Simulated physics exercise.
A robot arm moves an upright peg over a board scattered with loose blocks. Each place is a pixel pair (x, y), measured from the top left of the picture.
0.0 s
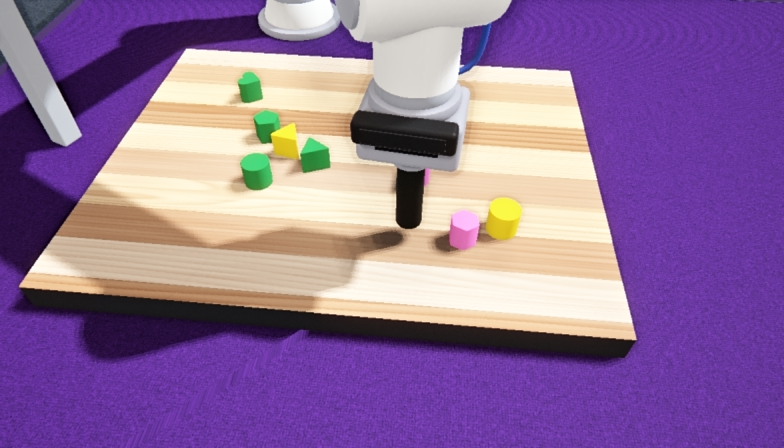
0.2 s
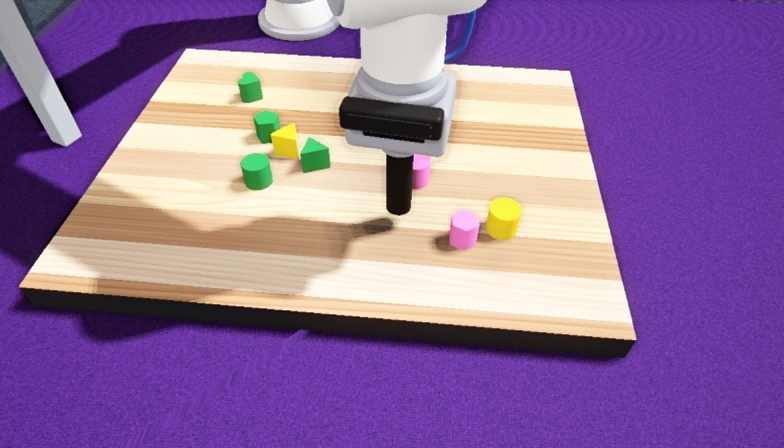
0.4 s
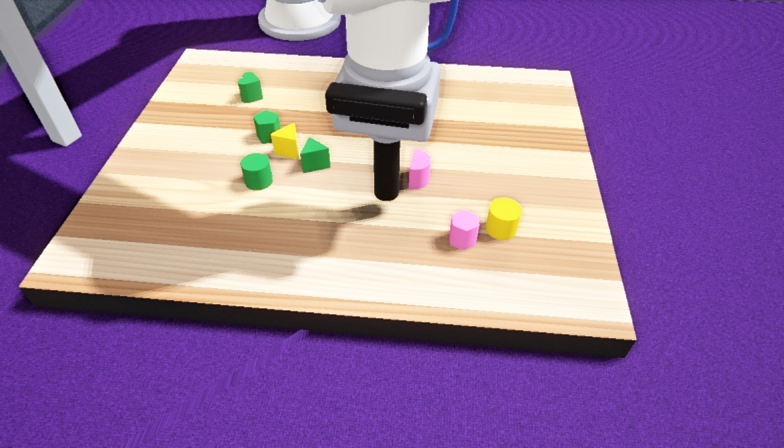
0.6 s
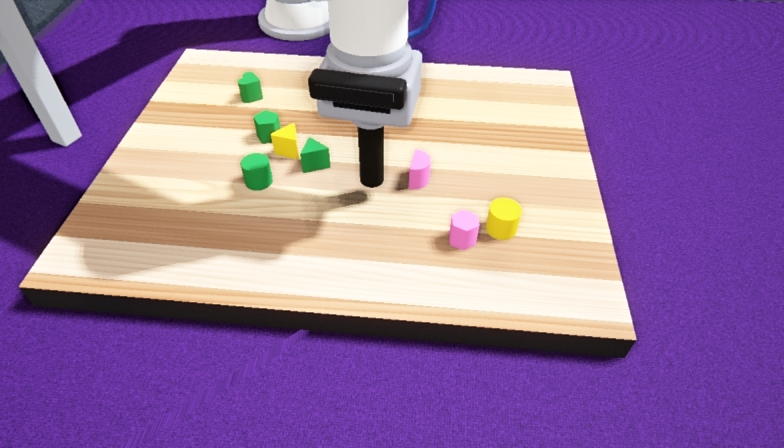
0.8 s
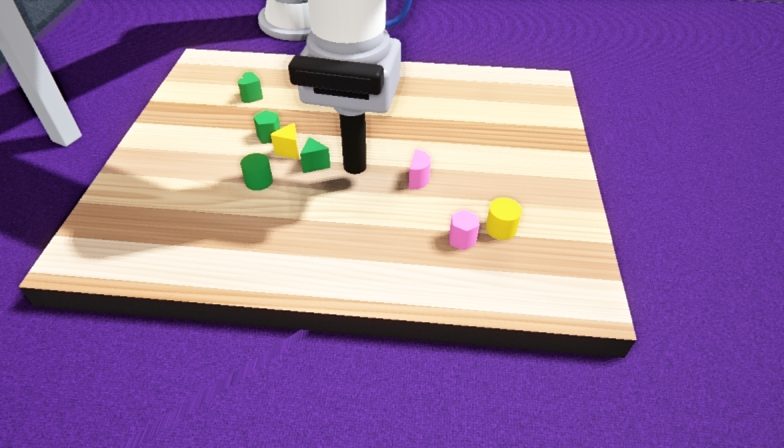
A robot arm holding a black upright peg moved slowly back and to the left over a wooden board, passing between the pink and green blocks, while all the scattered blocks stayed still.
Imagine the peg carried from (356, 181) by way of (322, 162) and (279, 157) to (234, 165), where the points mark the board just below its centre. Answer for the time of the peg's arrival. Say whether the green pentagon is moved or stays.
It gets no push and keeps its place.
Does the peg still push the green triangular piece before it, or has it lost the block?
The peg still pushes it.
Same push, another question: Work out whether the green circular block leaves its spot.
It is still on its spot.
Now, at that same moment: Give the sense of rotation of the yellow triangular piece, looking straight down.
The block turns clockwise.
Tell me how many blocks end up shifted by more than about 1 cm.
I'd say two blocks get shifted by more than about 1 cm.
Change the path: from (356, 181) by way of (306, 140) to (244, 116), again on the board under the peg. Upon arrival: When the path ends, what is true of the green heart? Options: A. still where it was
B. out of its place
My pick is A.
What follows on the original path. One third of the way, peg (320, 148); yellow triangular piece (280, 133), turned 40° clockwise; green triangular piece (297, 143), turned 50° anticlockwise.
Two thirds of the way, peg (277, 143); yellow triangular piece (256, 129), turned 65° clockwise; green triangular piece (255, 142), turned 75° anticlockwise.
At the end, peg (230, 150); green circular block still; green pentagon still; yellow triangular piece (249, 128), turned 85° clockwise; green triangular piece (210, 152), turned 105° anticlockwise.
